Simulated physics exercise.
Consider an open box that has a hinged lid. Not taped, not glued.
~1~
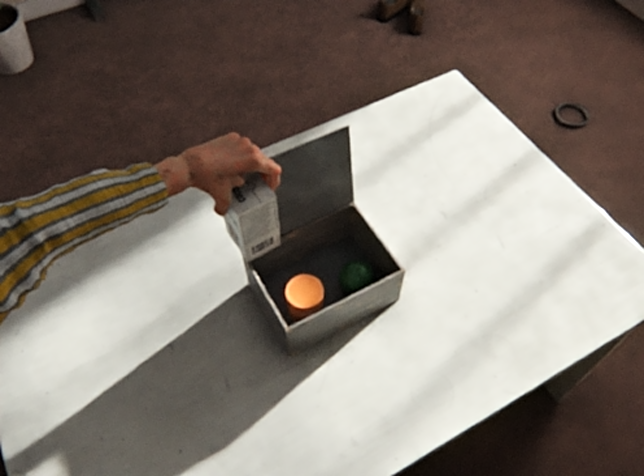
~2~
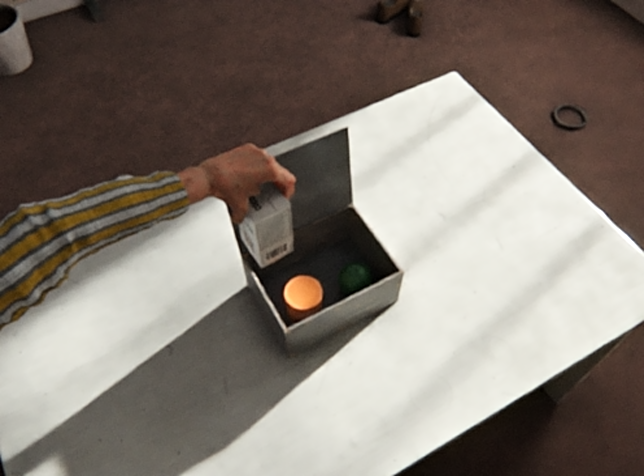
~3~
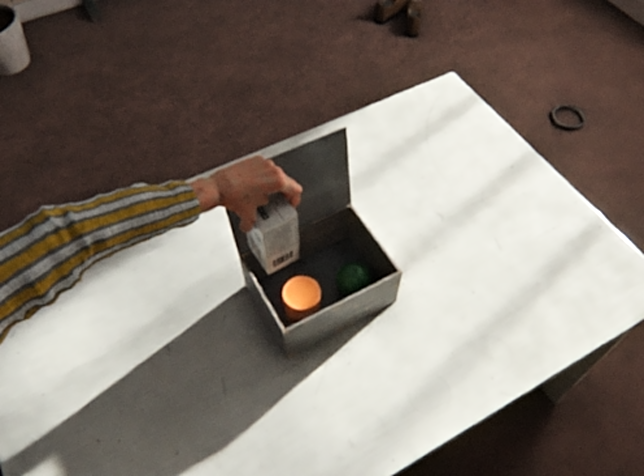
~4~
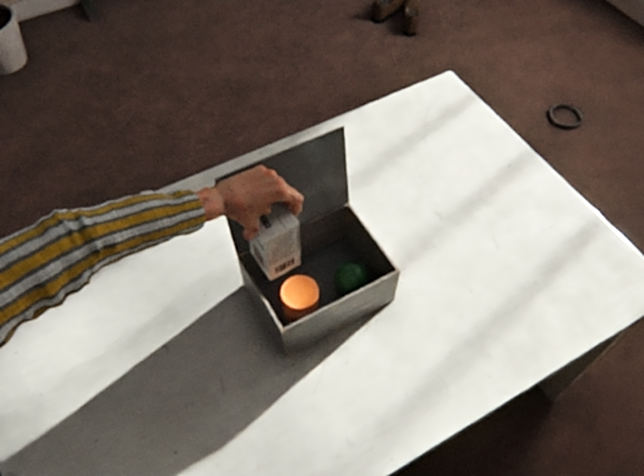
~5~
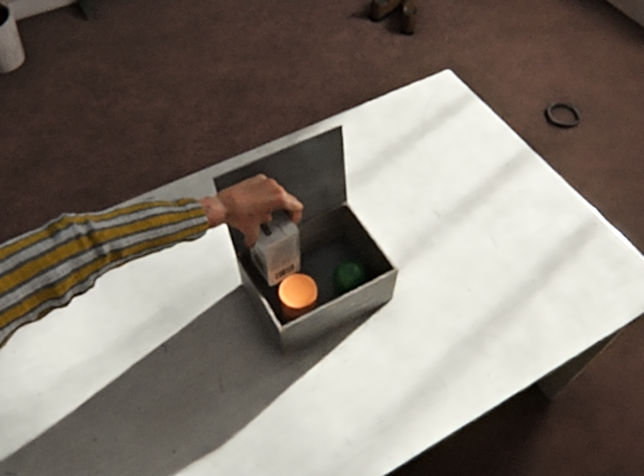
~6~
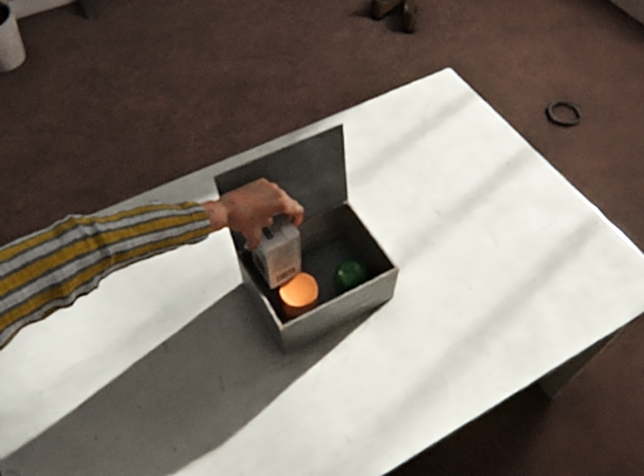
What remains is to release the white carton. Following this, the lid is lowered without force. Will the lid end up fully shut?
No, I expect the lid to remain raised.
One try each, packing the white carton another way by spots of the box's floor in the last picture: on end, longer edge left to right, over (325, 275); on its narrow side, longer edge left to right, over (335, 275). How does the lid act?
In the first case it shuts flat; in the second case it closes.
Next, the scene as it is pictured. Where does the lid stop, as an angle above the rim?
Angle above rim: About 90°.
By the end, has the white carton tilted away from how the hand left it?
It tips.
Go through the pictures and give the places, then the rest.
The first picture shows coming down; white carton (250, 215); orange tin (305, 301).
The second picture shows coming down; white carton (264, 223); orange tin (304, 302).
The third picture shows coming down; white carton (271, 231); orange tin (302, 303).
The fourth picture shows coming down; white carton (273, 238); orange tin (300, 302).
The fifth picture shows coming down; white carton (273, 245); orange tin (299, 301).
The sixth picture shows put in, still held; white carton (275, 248); orange tin (299, 299).
Then, 0.90 s after the last picture, lid starting down; white carton tipped 20° from how it was near (266, 251).
Then, 2.60 s after the last picture, lid 81° above the rim; white carton tipped 35° from how it was near (267, 262); orange tin slid a little.
Then, 4.70 s after the last picture, lid 83° above the rim; white carton tipped 41° from how it was near (268, 264); orange tin slid a little.
At rest, lid 90° above the rim; tipped over in the box, white carton; the other 2 in place. Seen from the same camera at the end, white carton near (269, 266).
